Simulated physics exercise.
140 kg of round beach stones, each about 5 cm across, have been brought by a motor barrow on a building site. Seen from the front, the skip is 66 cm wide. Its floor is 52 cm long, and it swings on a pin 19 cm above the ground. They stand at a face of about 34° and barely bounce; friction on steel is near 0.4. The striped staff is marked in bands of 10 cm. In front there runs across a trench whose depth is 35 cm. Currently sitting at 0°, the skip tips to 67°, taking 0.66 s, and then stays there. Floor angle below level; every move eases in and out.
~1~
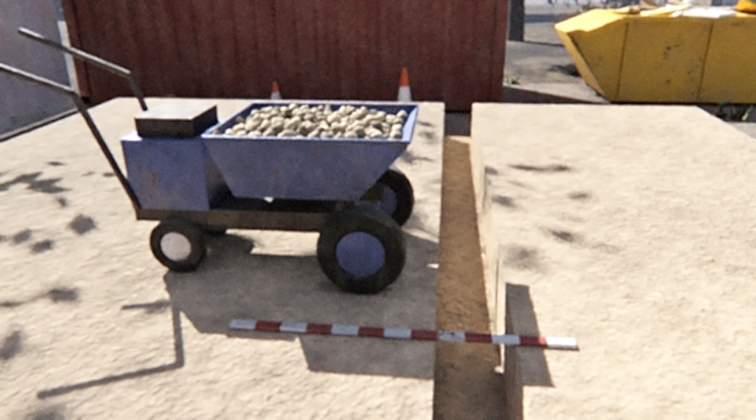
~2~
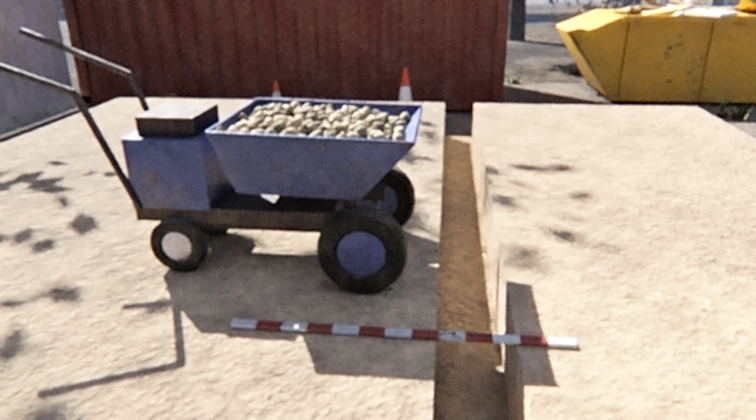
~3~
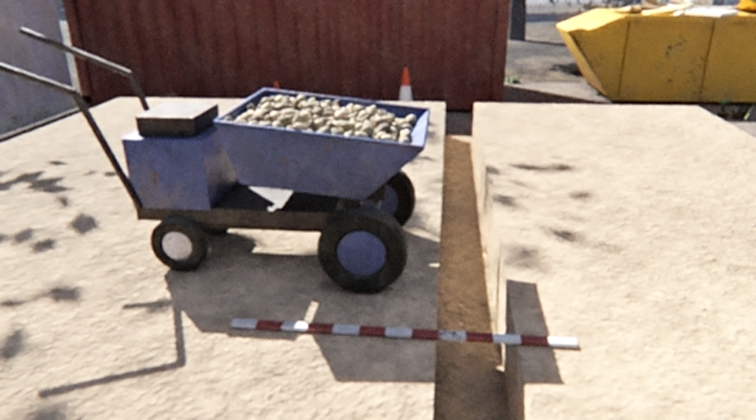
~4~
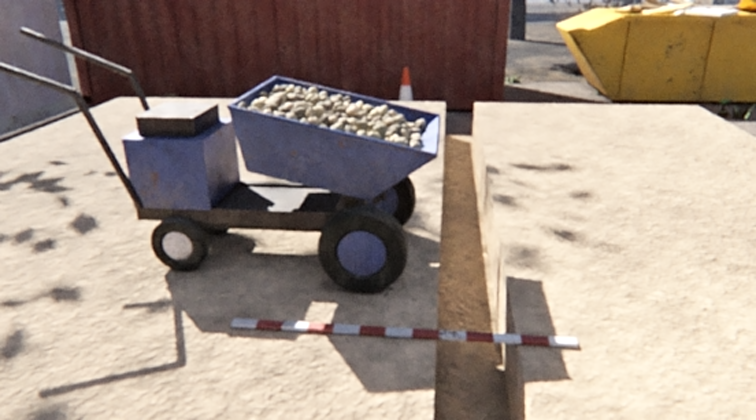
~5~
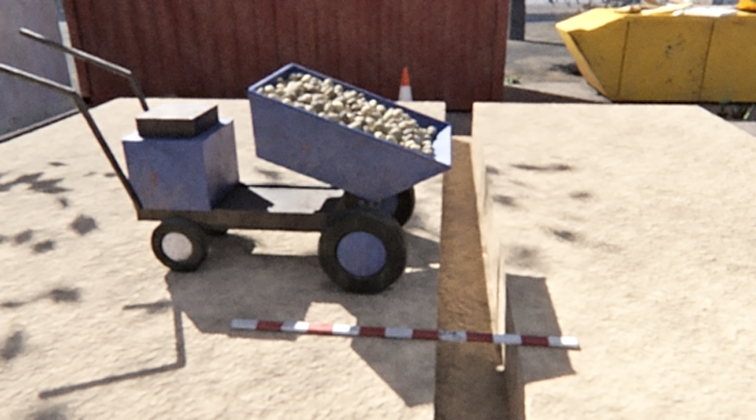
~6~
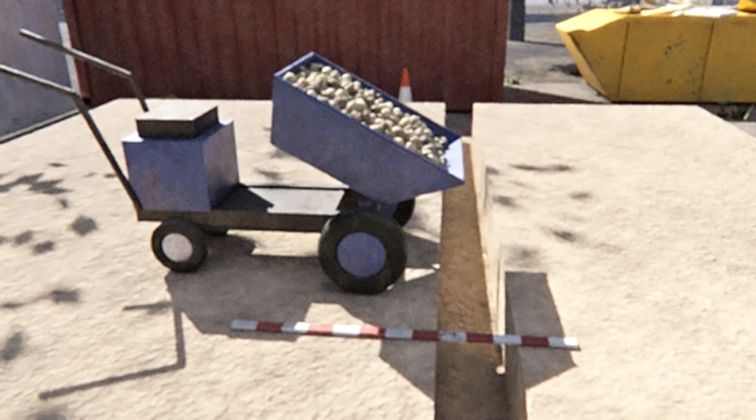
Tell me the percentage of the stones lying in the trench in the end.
Close to 25 %.
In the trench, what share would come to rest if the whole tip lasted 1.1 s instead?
Near 30 per cent.
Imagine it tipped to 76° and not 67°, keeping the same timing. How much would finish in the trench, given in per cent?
Then roughly 25 percent.
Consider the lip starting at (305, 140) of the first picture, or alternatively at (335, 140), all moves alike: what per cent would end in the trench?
Result: Close to 80 then close to 85 per cent.
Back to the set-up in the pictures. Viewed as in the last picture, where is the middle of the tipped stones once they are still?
I'd put it close to (559, 262).
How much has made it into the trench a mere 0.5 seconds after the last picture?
Around 5 per cent of it, at that instant.
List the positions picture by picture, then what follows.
In the first frame, the skip is at 0°, its lip at (410, 143); the top of the load is at (306, 117).
In the second frame, the skip is at 2°, its lip at (414, 144); the top of the load is at (301, 114).
In the third frame, the skip is at 6°, its lip at (424, 148); the top of the load is at (289, 107).
In the fourth frame, the skip is at 12°, its lip at (437, 156); the top of the load is at (285, 95).
In the fifth frame, lip at (450, 168), floor tilted 20°, highest stones at (298, 83).
In the sixth frame, lip at (464, 183), floor tilted 29°, highest stones at (313, 73).
Then, 0.2 s after the last picture the floor is at 57°, 100 % in the skip; the foremost stones are at (483, 195).
Then, 0.5 s after the last picture the floor is at 67°, 69 % in the skip, 3 % in the trench, 28 % past the trench; the foremost stones are at (564, 264).
Then, 0.8 s after the last picture the floor is at 67°, 18 % in the skip, 7 % in the trench, 75 % past the trench; the foremost stones are at (743, 279).
Then, 2.8 s after the last picture the floor is at 67°, 0 % in the skip, 25 % in the trench, 75 % past the trench; the foremost stones are past the picture's edge.
